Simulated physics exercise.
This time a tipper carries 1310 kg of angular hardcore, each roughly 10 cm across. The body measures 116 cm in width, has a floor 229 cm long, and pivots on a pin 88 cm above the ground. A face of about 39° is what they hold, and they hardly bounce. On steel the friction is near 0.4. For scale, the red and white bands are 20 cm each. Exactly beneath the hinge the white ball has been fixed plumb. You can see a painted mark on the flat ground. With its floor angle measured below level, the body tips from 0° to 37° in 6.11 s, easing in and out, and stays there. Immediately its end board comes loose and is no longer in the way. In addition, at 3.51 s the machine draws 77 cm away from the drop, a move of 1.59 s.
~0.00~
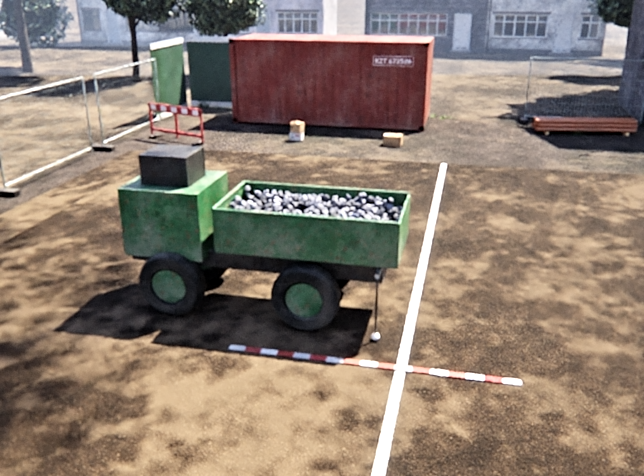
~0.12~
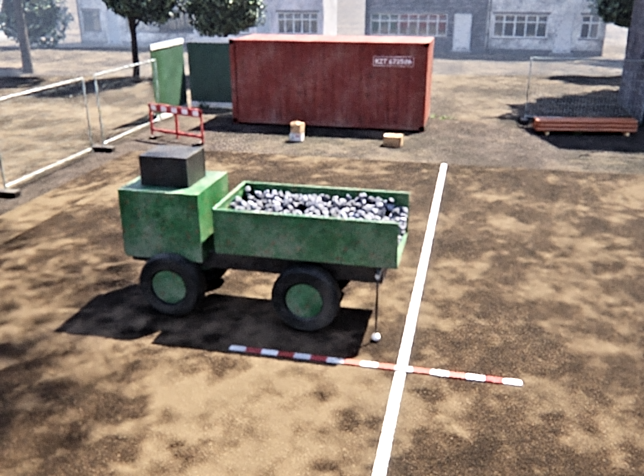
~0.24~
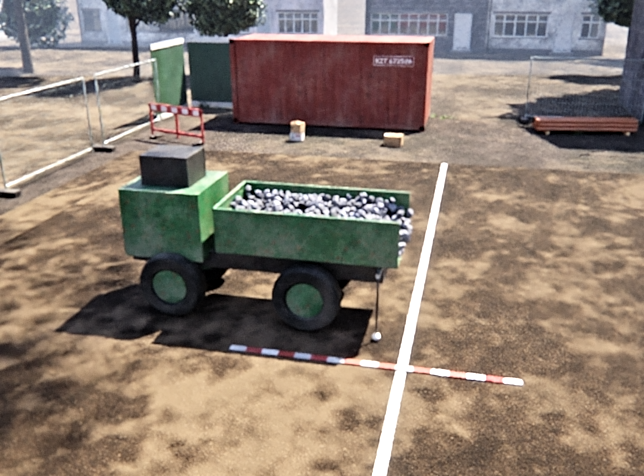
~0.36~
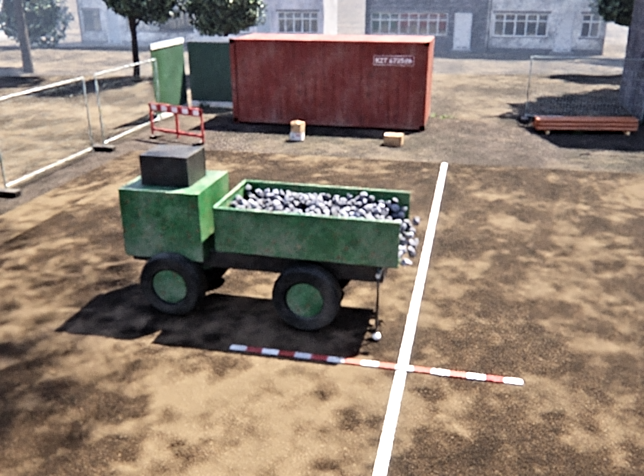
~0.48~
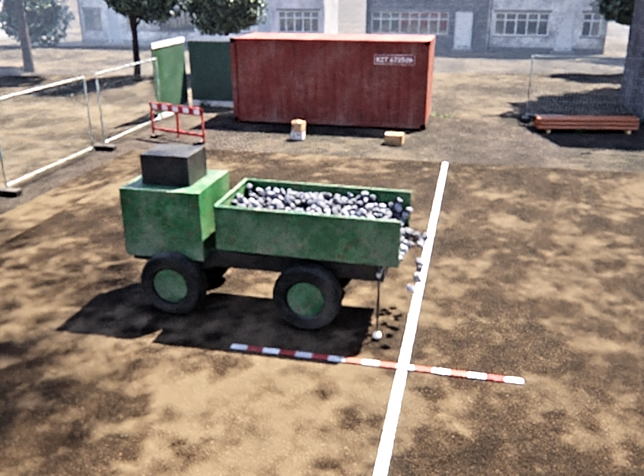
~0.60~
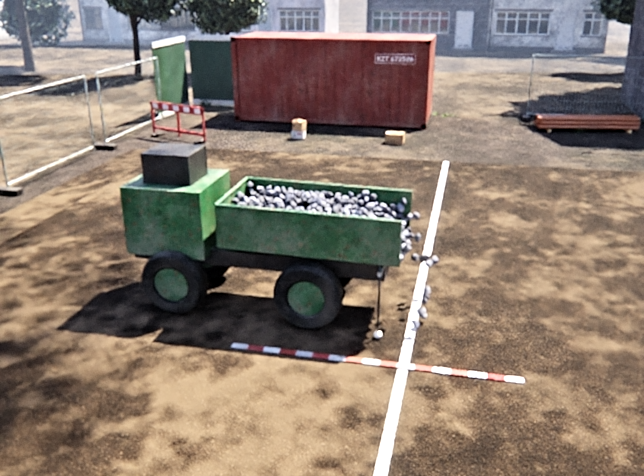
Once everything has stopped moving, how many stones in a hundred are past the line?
Roughly 25 of every hundred stones are there.
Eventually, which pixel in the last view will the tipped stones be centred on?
Look at roughly (388, 304).
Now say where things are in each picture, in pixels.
The first frame shows lip at (397, 268), floor tilted 0°, highest stones at (316, 200).
The second frame shows lip at (397, 268), floor tilted 0°, highest stones at (305, 200); the stones move at 0.0 m/s on average.
The third frame shows lip at (398, 268), floor tilted 0°, highest stones at (306, 200); 1 % has left.
In the fourth frame, the body is at 0°, its lip at (398, 268); the top of the load is at (297, 198); 1 % has left.
The fifth frame shows lip at (399, 267), floor tilted 1°, highest stones at (293, 196); 2 % has left.
The sixth frame shows lip at (399, 266), floor tilted 1°, highest stones at (285, 195); 2 % has left.
After 4.6 s the floor is at 31°; 48 % in the body, 31 % short of the line, 21 % past the line; the foremost stones are at (480, 310).
After 6.2 s the floor is at 37°; 0 % in the body, 76 % short of the line, 24 % past the line; the foremost stones are at (481, 308).
After 6.6 s the floor is at 37°; 0 % in the body, 76 % short of the line, 24 % past the line; the foremost stones are at (482, 307).
After 9.6 s the floor is at 37°; 0 % in the body, 76 % short of the line, 24 % past the line; the foremost stones are at (482, 307).
